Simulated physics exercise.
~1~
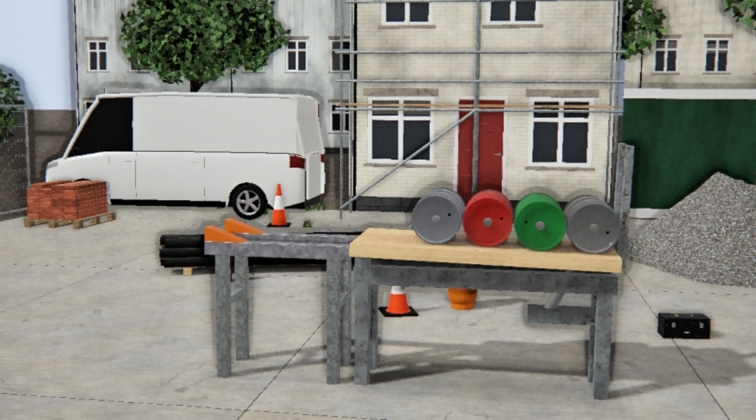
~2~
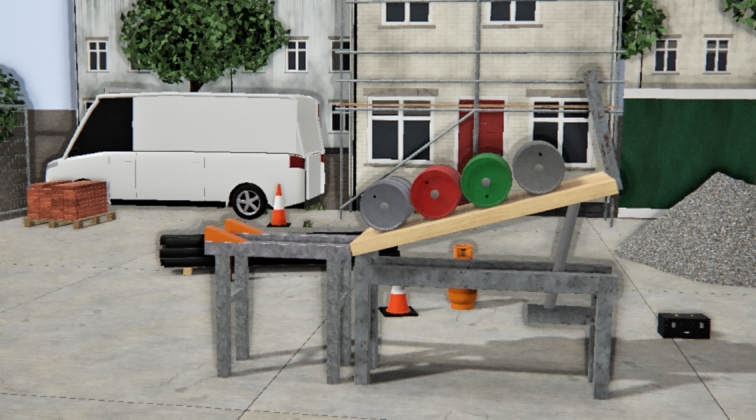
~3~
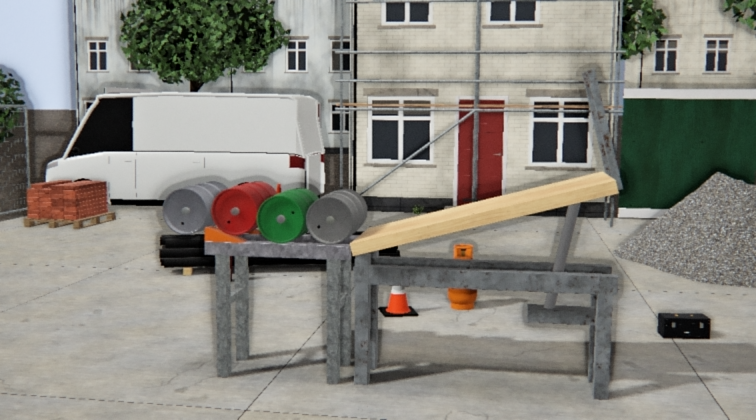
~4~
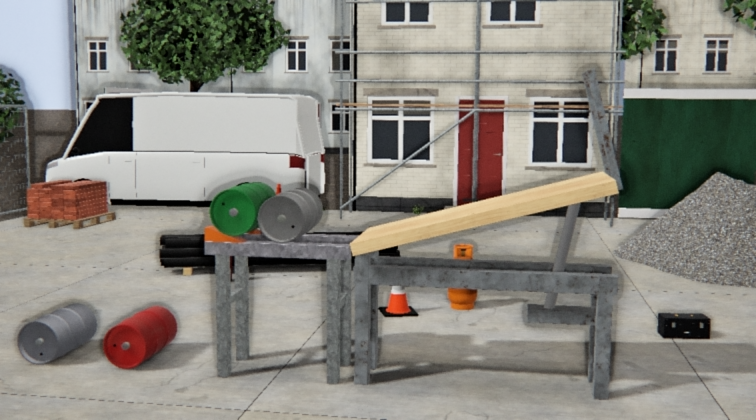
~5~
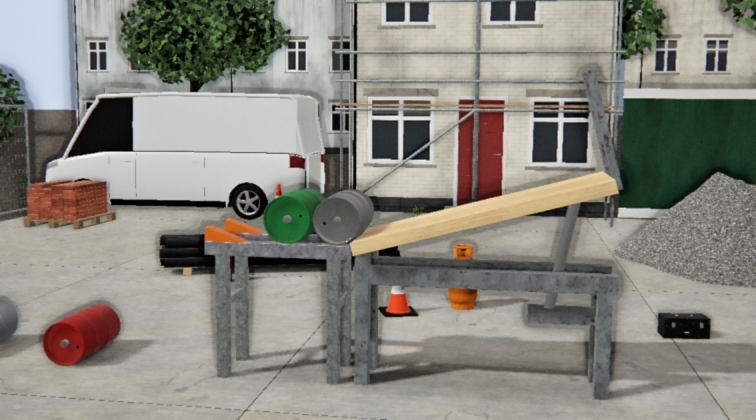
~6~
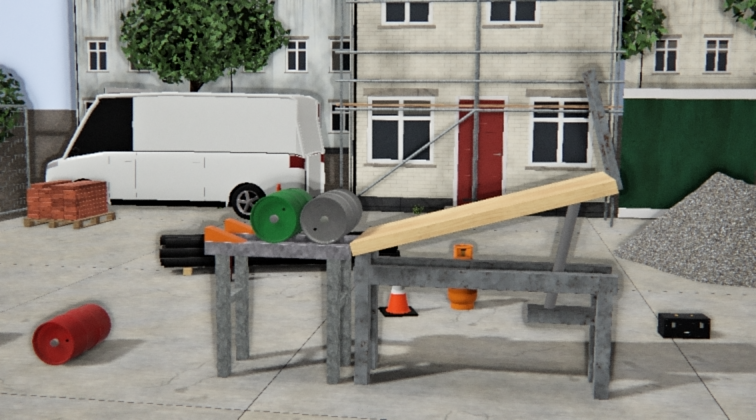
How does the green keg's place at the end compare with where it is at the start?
At the start the green keg is on the wooden deck at the right, between the red keg and a grey one. At the end it is further left, on the grey rack beside a grey keg.
